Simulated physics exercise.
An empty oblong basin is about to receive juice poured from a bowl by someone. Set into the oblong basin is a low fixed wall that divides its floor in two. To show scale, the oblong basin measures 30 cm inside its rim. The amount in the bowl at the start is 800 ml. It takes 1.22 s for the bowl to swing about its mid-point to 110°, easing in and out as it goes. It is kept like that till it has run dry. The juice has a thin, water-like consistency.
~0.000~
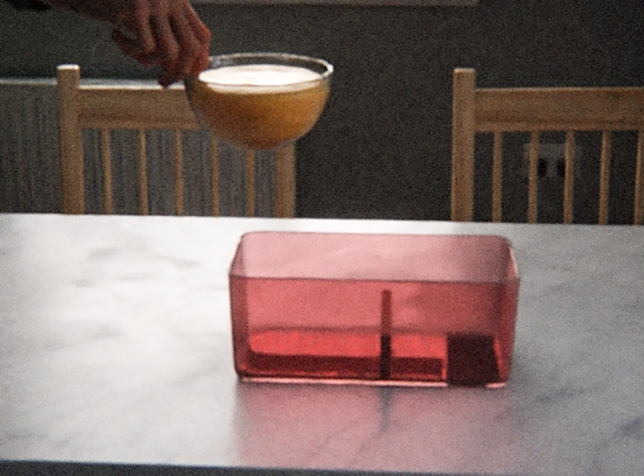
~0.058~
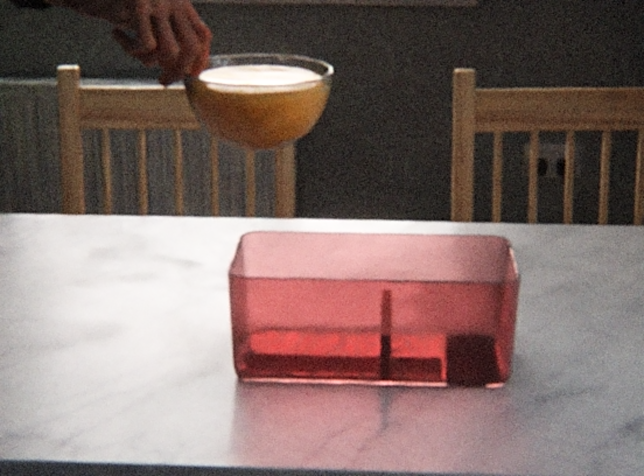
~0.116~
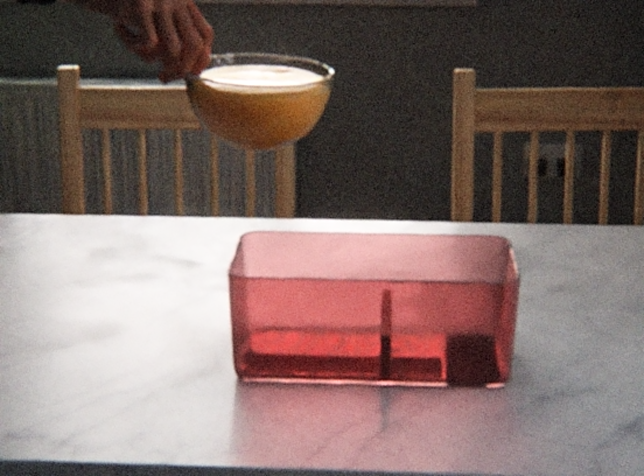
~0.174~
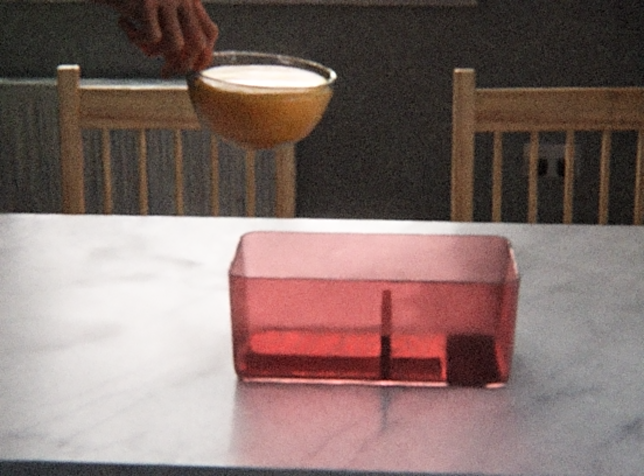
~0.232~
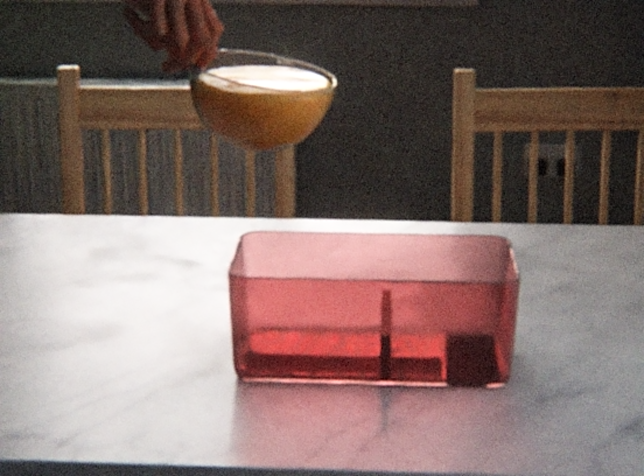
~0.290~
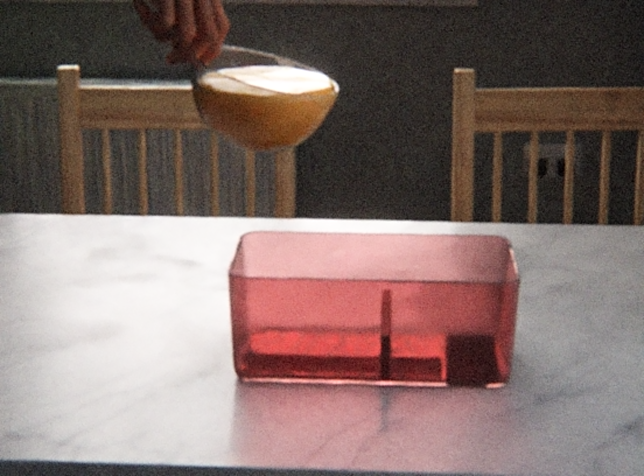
At a marble-topped table with wooden chairs behind it, a hand held a clear bowl of orange juice above a reddish see-through basin, then slowly tilted the bowl slightly down to the right.
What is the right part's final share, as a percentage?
About 66 per cent.
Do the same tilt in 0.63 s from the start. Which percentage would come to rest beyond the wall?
Then it comes to around 40 per cent.
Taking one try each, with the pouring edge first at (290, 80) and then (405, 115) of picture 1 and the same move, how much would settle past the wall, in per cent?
Some 10 and 95 per cent, in that order.
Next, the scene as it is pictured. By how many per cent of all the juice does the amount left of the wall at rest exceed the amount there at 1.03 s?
Close to 5% of the whole.
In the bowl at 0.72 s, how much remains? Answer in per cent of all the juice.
About 38 percent.
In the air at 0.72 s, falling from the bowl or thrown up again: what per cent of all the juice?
About 38 per cent.
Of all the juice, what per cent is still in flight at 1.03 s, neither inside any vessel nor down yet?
About 6 % of the total.
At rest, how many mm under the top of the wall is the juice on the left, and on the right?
The left side gives some 40 mm, the right side some 22 mm.
Then, 0.72 s in, the tilt is 70° and 37 per cent is still to pour, 4 is left of the wall and 21 right of it.
Then, 1.03 s in, the tilt is 104° and 1 per cent is still to pour, 28 is left of the wall and 66 right of it.
Then, 1.36 s in, the tilt is 110° and 0 per cent is still to pour, 33 is left of the wall and 66 right of it.
Then, 1.72 s in, the tilt is 110° and 0 per cent is still to pour, 33 is left of the wall and 66 right of it.
Finally, 33 per cent lies left of the wall, 66 right of it and 1 outside.
